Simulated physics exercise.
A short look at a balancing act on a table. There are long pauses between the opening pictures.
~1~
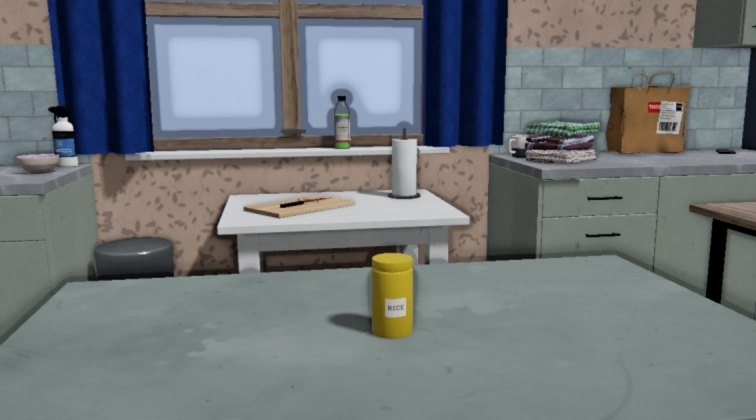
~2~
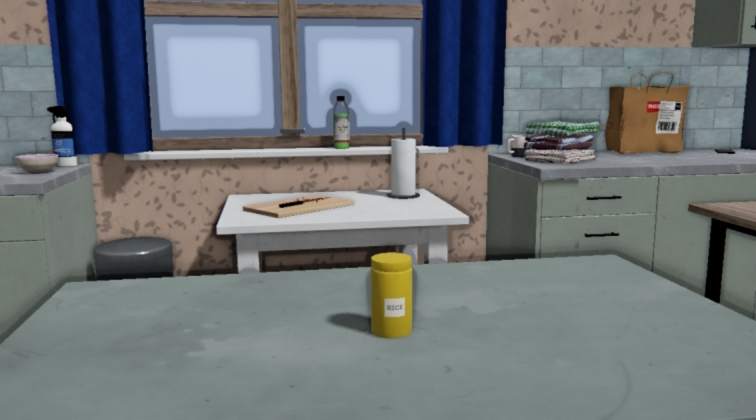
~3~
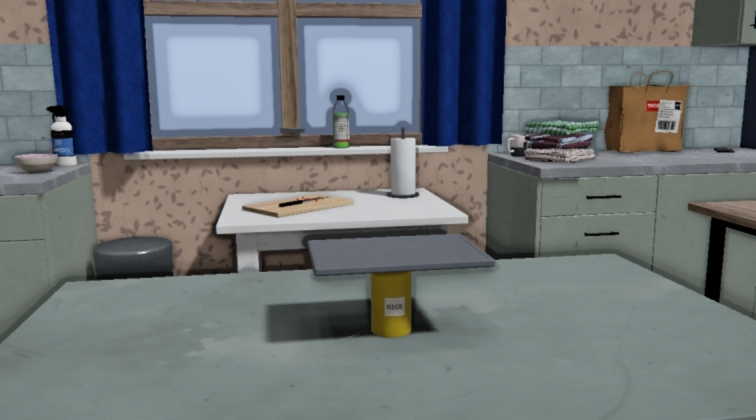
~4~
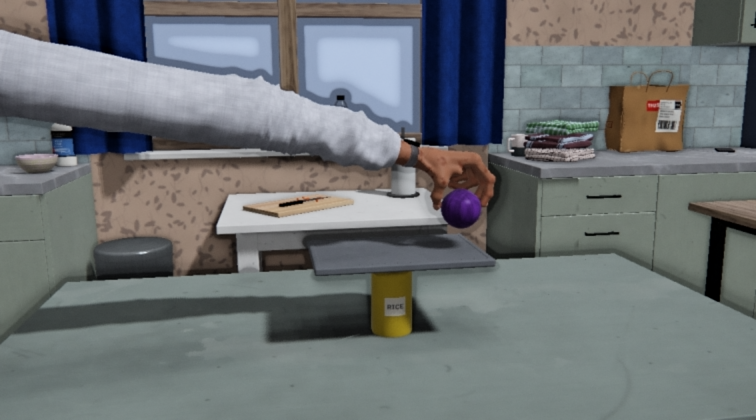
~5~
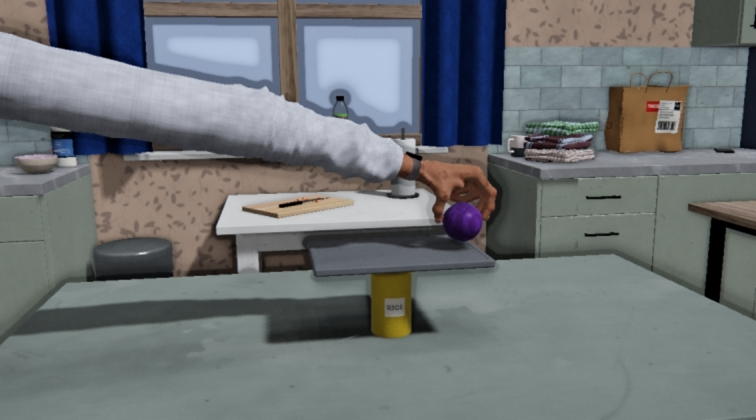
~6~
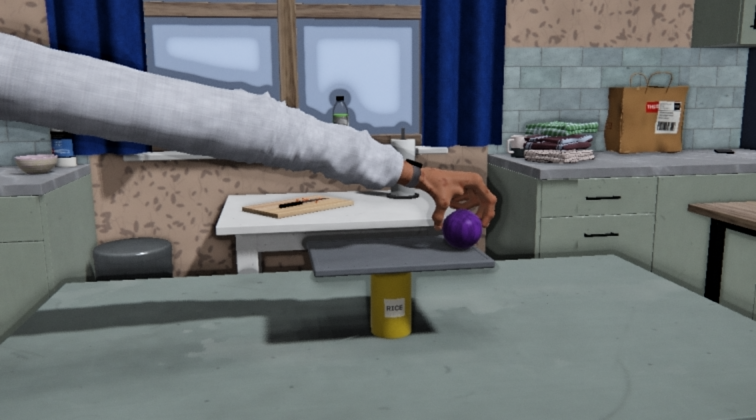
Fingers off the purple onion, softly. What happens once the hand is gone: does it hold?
As it turns out, it loses its balance.
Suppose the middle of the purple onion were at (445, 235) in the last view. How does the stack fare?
Then it gives way.
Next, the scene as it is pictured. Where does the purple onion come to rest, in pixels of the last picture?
Around (467, 310).
Then, 0.30 s after the last picture, purple onion now fallen; grey lid tipped 40° from how it was.
Then, 0.40 s after the last picture, grey lid on its side.
Then, 0.70 s after the last picture, grey lid upside down.
Then, 0.90 s after the last picture, grey lid now fallen.
At rest, fallen, grey lid and purple onion; yellow jar in place. Seen from the same camera at the end, purple onion near (467, 310). The stack comes apart.
